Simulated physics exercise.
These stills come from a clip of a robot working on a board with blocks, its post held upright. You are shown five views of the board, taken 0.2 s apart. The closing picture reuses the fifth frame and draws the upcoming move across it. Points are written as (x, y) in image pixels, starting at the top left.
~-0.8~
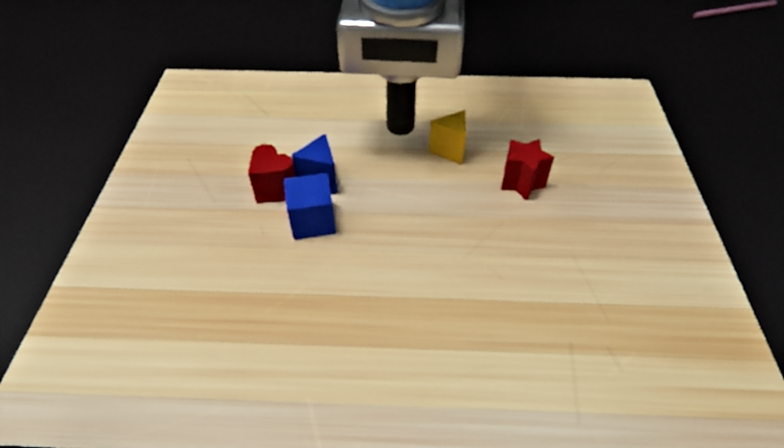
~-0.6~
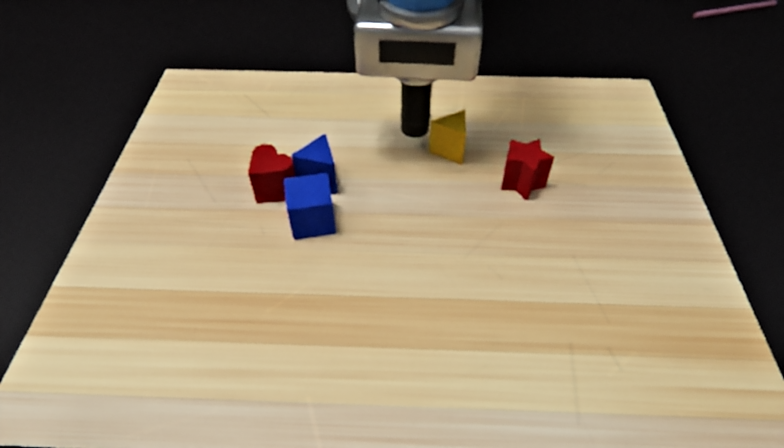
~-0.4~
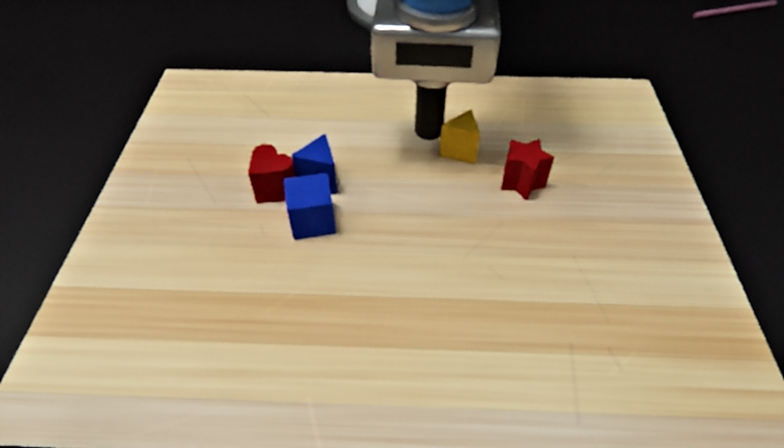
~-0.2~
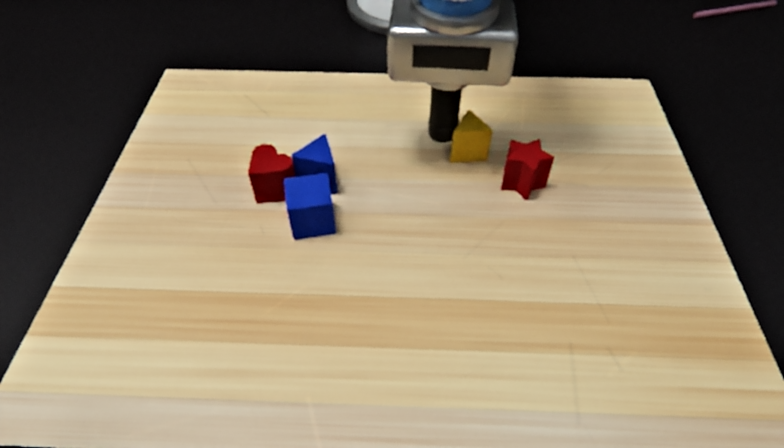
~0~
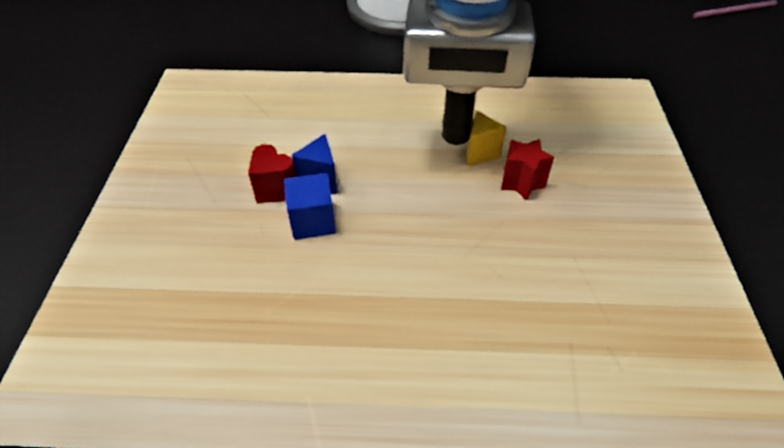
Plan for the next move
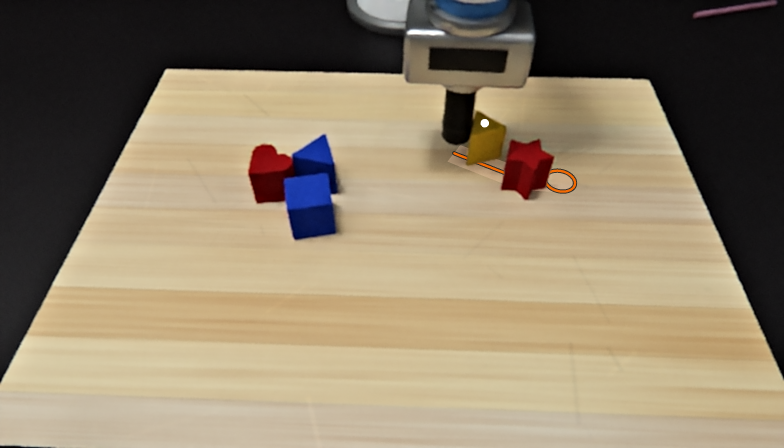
A robot arm with a dark post moves right across a wooden board and pushes the yellow triangle a short way toward the red star, turning it slightly, while the blue cube, blue triangle and red heart stay still.
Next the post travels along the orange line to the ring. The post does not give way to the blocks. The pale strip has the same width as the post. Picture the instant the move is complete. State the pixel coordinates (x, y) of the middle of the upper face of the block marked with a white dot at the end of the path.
I'd guess (536, 128).
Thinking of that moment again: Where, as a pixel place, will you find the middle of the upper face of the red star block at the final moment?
I predict (588, 171).
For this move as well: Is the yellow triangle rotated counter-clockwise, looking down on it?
Going by the path, yes.
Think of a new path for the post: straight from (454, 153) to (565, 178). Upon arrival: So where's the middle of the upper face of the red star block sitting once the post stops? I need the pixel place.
I expect it at (563, 167).
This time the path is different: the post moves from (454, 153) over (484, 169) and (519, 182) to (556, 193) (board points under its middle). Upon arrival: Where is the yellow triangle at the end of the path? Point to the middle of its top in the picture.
It comes to (519, 127).
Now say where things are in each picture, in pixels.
Post tip at (401, 127); block tops, yellow triangle at (454, 121); red star block at (530, 152), in the first picture.
Post at (415, 130); blocks unchanged, in the second picture.
Post at (429, 132); yellow triangle at (464, 122), in the third picture.
Post at (443, 134); yellow triangle at (472, 123), in the fourth picture.
Post at (456, 137); yellow triangle at (485, 123); red star block at (530, 152), in the fifth picture.
Path on the board, from (454, 153) over (504, 173) to (560, 181); the dot is on the yellow triangle.
What follows on the original path. One third of the way, post at (491, 150); yellow triangle at (517, 127), turned 20° anticlockwise.
Two thirds of the way, post at (528, 162); yellow triangle at (532, 128), turned 65° anticlockwise; red star block at (559, 162), turned 30° clockwise.
At the end, post at (565, 164); yellow triangle at (536, 128), turned 85° anticlockwise; red star block at (588, 171), turned 55° clockwise.
